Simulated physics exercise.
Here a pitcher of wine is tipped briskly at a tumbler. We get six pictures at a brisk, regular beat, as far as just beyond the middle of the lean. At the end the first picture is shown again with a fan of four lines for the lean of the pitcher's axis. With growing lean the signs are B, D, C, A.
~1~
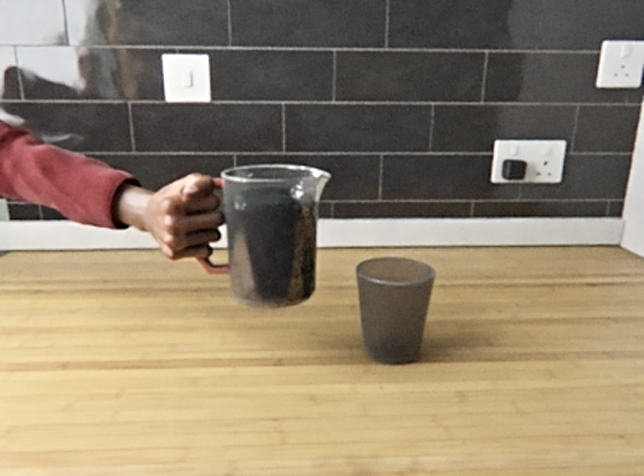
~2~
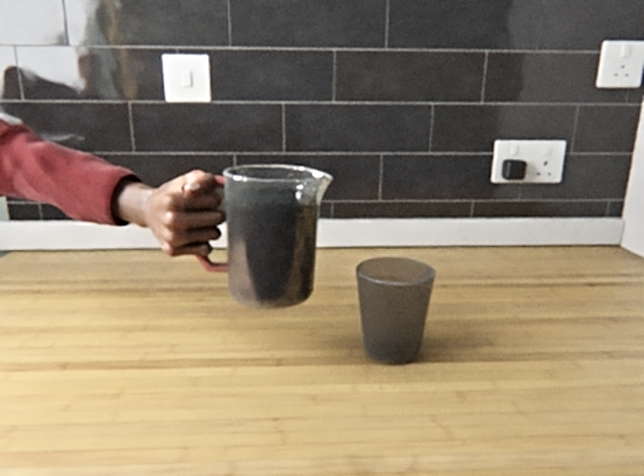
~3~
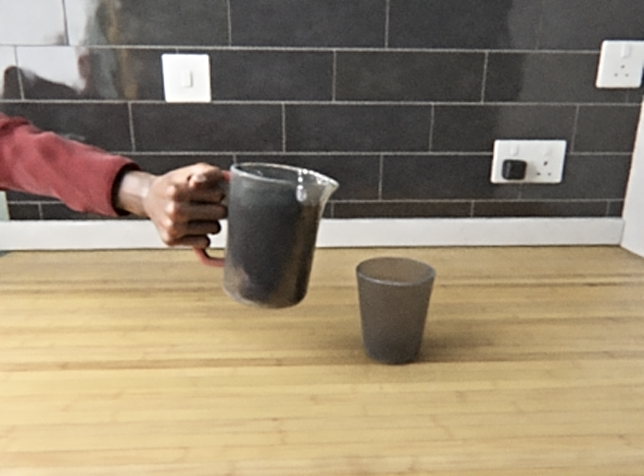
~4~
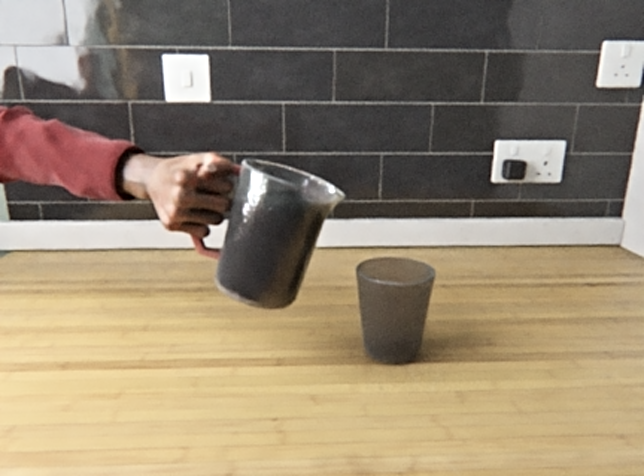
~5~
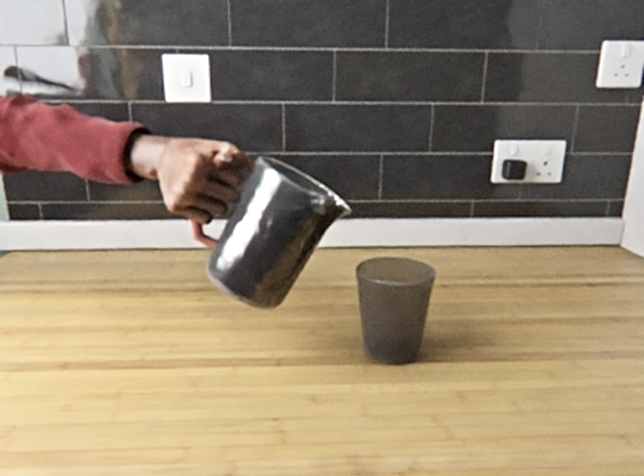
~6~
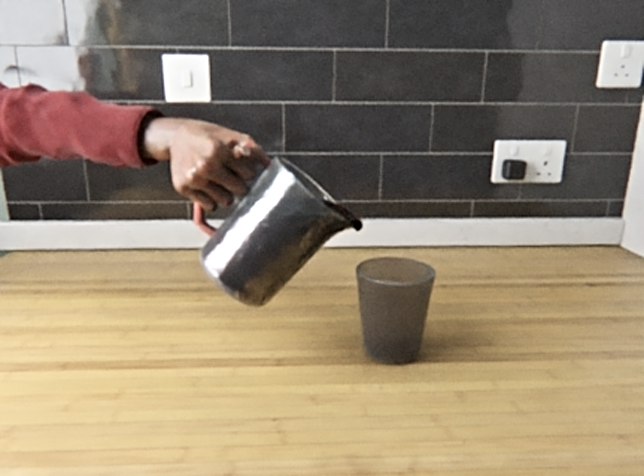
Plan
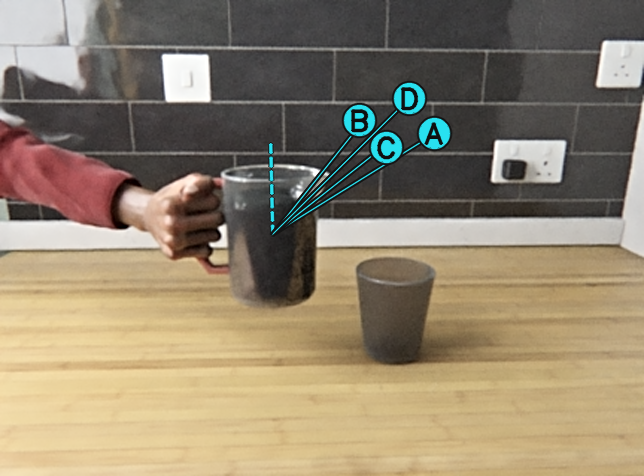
Hand in a red sleeve steadily tilting a glass pitcher of dark liquid rightward, liquid reaching over its lip near a tumbler.
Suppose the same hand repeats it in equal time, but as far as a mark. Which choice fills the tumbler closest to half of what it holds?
A works best here.
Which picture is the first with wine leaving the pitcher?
Picture 6.
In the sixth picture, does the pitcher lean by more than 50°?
No, it does not.
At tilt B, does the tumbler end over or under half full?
Under half.
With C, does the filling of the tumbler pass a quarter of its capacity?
Yes.
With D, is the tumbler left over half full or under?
Under.
In cyan, A at (420, 142); B at (351, 135); C at (370, 156); D at (397, 110).
With A, the tumbler ends with about 48 % of what it can hold.
With B, the tumbler ends with about 13 % of what it can hold.
With C, the tumbler ends with about 35 % of what it can hold.
With D, the tumbler ends with about 23 % of what it can hold.
